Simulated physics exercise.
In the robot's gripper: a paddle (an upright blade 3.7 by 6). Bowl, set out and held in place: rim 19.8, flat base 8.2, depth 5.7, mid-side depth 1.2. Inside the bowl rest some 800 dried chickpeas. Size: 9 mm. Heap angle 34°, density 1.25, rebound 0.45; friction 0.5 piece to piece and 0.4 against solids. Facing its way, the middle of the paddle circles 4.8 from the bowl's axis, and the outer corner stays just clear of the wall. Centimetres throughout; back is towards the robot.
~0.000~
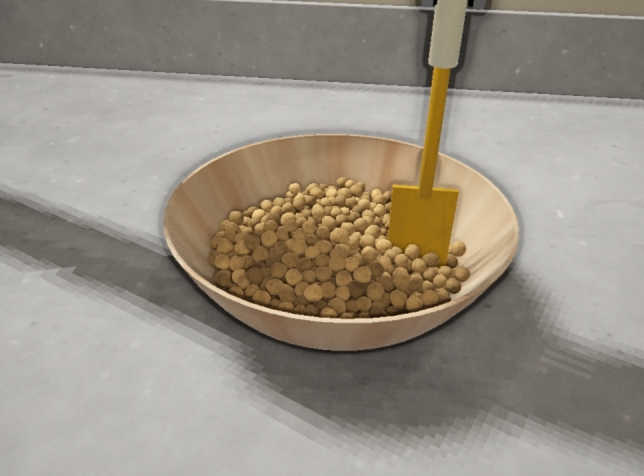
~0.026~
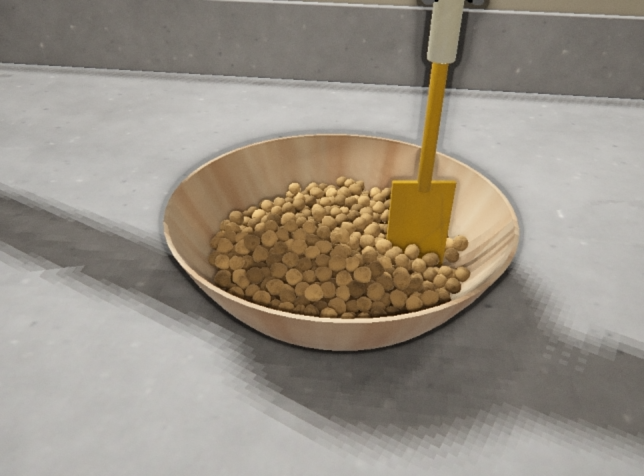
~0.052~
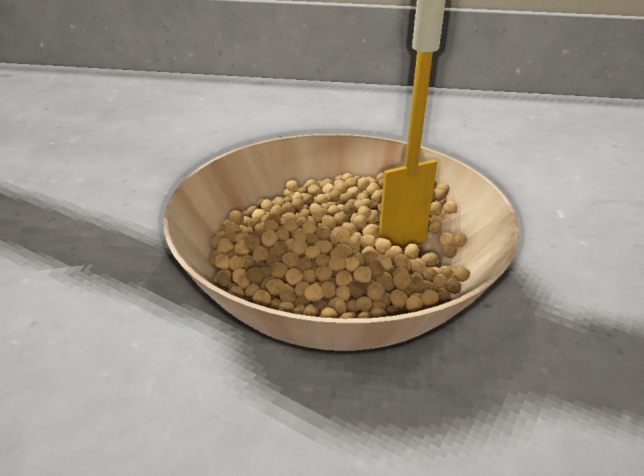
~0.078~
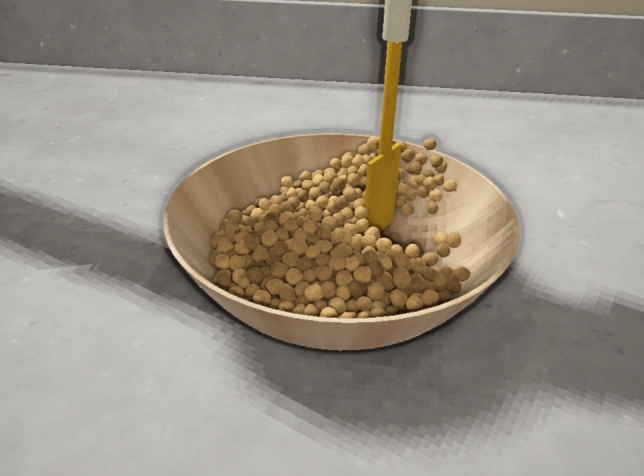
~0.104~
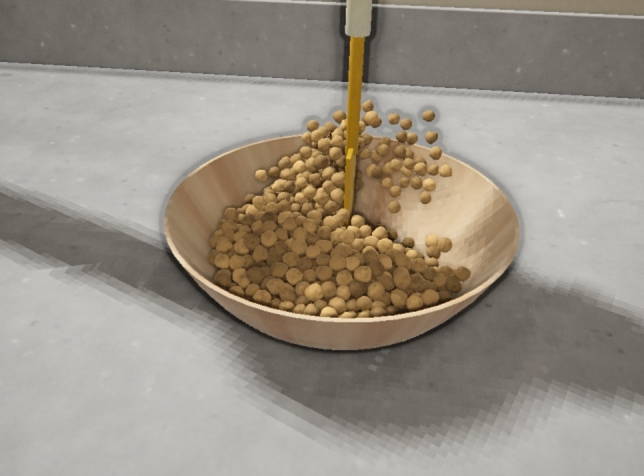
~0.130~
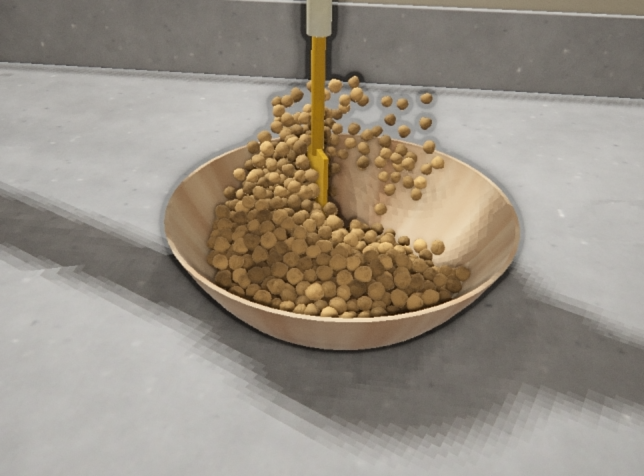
A pale grey stone-like surface with a darker grey upright strip behind it is seen from above at an angle, the view staying still. A wide, light wooden bowl holds a heap of small tan chickpeas, with a yellow paddle on a pale handle upright at its right. The paddle lifts slightly, then sweeps left along the far side, turning edge-on as chickpeas pile up and scatter into the air above the back rim.
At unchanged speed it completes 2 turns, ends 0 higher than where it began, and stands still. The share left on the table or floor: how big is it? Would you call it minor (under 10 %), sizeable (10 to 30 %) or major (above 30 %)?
I would call it major.
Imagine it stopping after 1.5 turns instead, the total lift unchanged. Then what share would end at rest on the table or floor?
It would be around 45 per cent.
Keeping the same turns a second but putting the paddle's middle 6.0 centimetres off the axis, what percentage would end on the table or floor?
Around 40 in a hundred, in that case.
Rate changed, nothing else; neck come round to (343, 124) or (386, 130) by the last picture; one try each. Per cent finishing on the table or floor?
Near 40 per cent for the first, near 20 per cent for the second.
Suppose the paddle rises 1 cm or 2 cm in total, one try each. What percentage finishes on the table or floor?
Try one: Around 40 %; try two: Around 35 %.
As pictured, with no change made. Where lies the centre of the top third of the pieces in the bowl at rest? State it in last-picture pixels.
Near (391, 224).
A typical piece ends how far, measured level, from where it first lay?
My guess is close to 13 centimetres.
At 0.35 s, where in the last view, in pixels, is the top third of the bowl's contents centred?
Around pixel (454, 234).
By 0.35 s, 348° round, highest piece 11 above the table; 568 in the bowl, 124 on the table or floor, 108 in flight or on the tool.
By 0.58 s, 222° round, highest piece 10 above the table; 455 in the bowl, 310 on the table or floor, 35 in flight or on the tool.
By 0.89 s, 0° round, highest piece 6 above the table; 410 in the bowl, 390 on the table or floor.
By 1.59 s, 0° round, highest piece 5 above the table; 410 in the bowl, 390 on the table or floor.
Final count, 410 in the bowl, 390 on the table or floor. That is 49 % on the table or floor.
